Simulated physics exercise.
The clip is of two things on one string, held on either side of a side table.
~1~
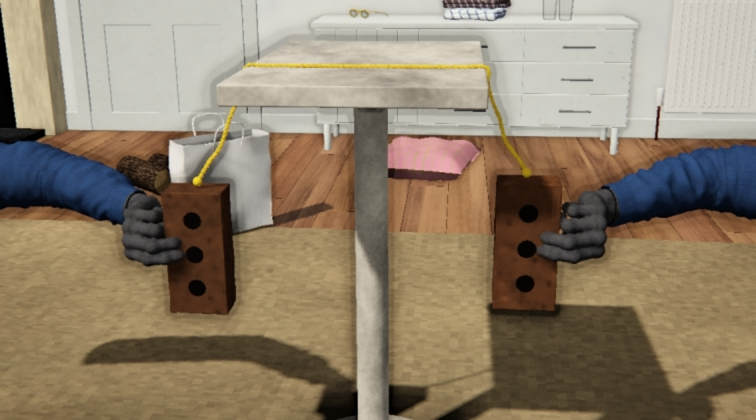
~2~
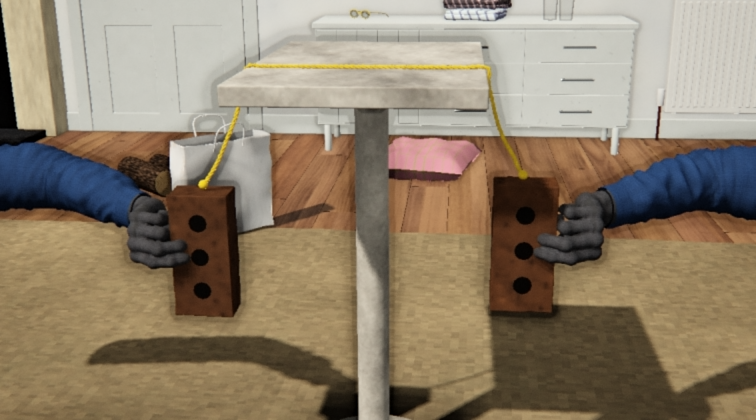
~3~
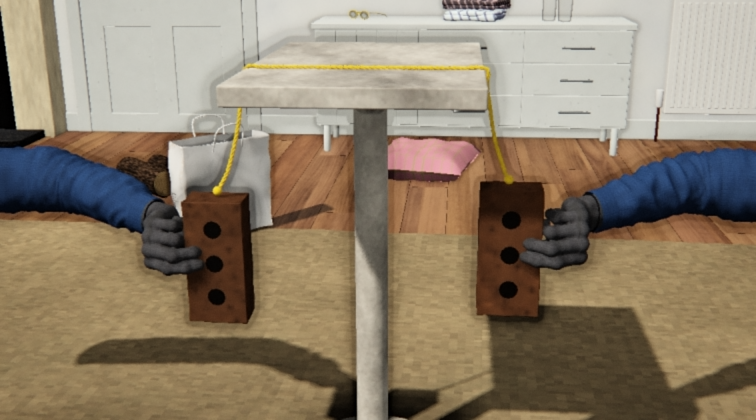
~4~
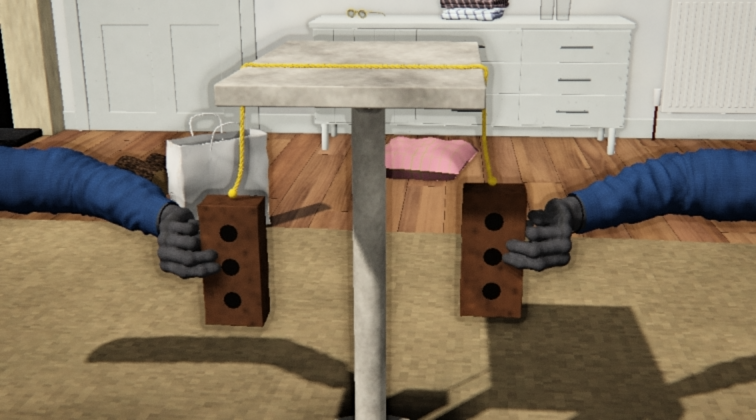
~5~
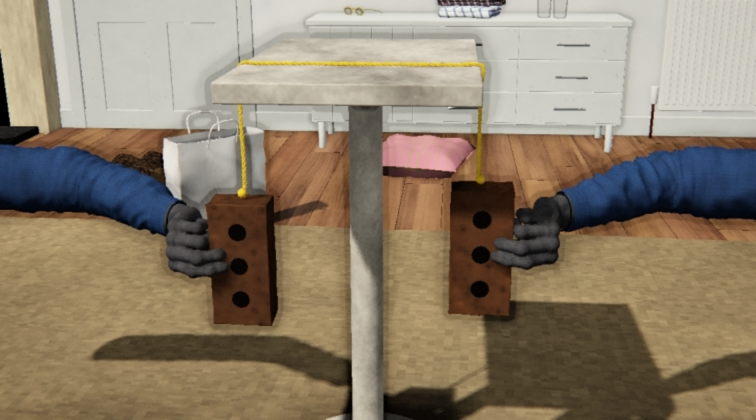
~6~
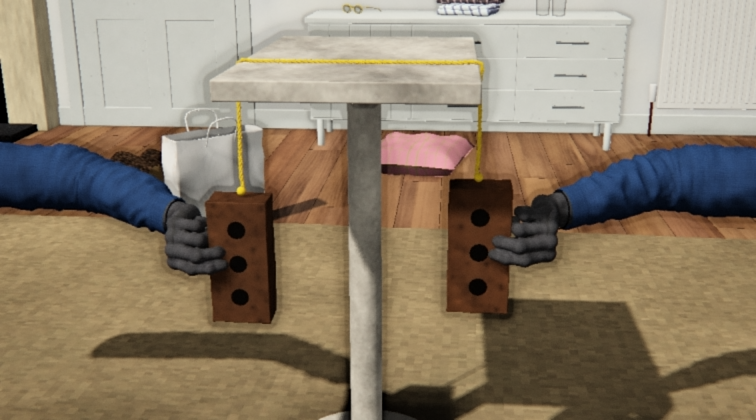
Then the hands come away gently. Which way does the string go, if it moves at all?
The string hangs still.
Then, 0.60 s later than the last view, left brick where it was near (252, 259); right brick where it was near (470, 248).
Then, 1.36 s later than the last view, left brick where it was near (246, 259); right brick where it was near (475, 248).
Finally, left brick where it was near (251, 259); right brick where it was near (473, 248). The string keeps its balance.
